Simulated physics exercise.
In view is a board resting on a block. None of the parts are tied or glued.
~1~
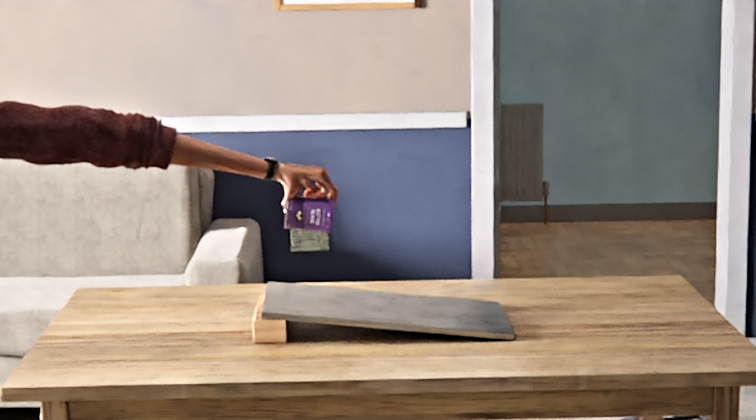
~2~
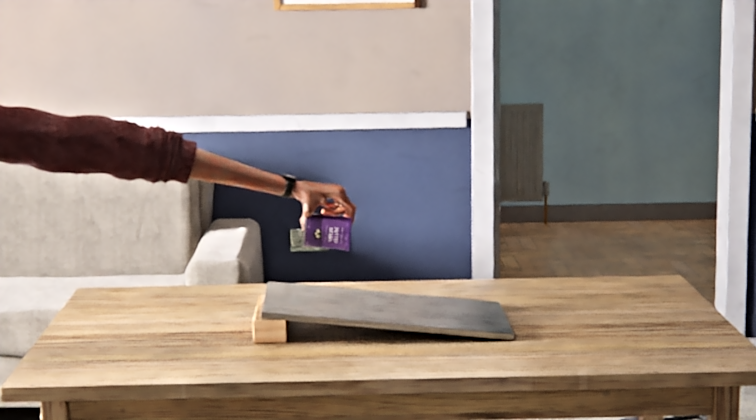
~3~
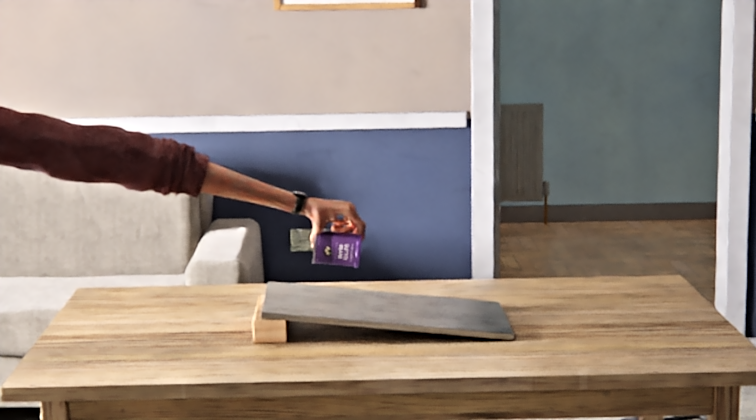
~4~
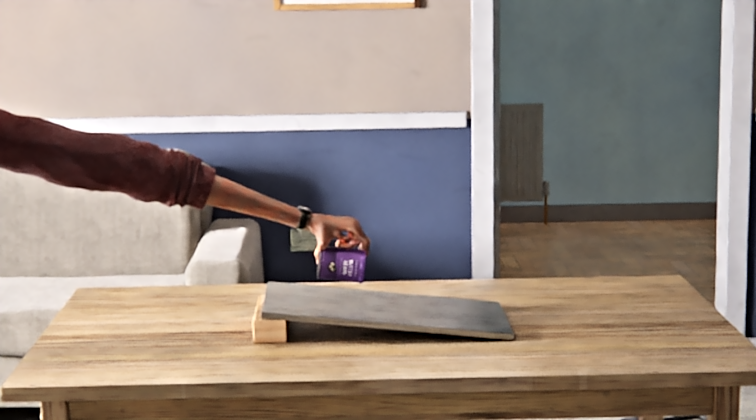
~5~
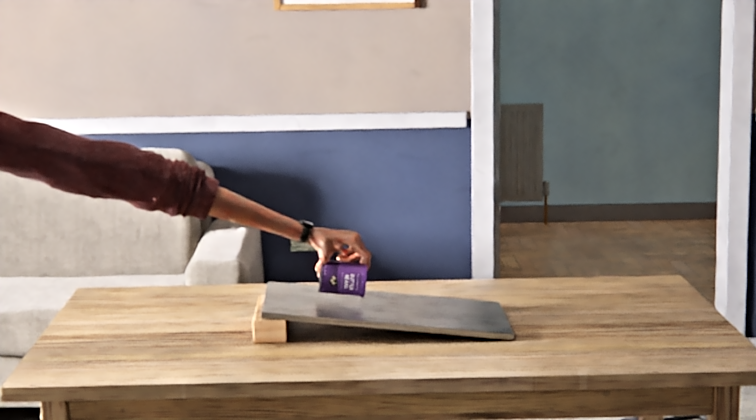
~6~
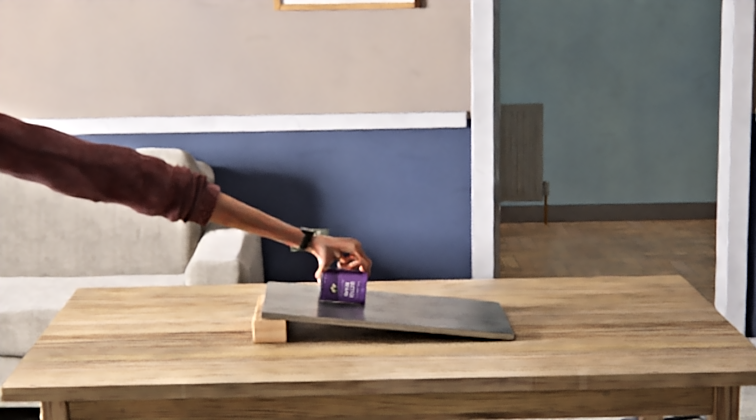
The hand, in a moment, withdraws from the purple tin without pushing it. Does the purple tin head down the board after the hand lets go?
No, the purple tin stays put.
Then, 0.20 s past the last view, nothing moves.
Then, 0.50 s past the last view, purple tin resting near (343, 286).
Finally, it is still in place. Final places as the last picture's camera would see them, purple tin near (343, 286). The purple tin remains at rest.
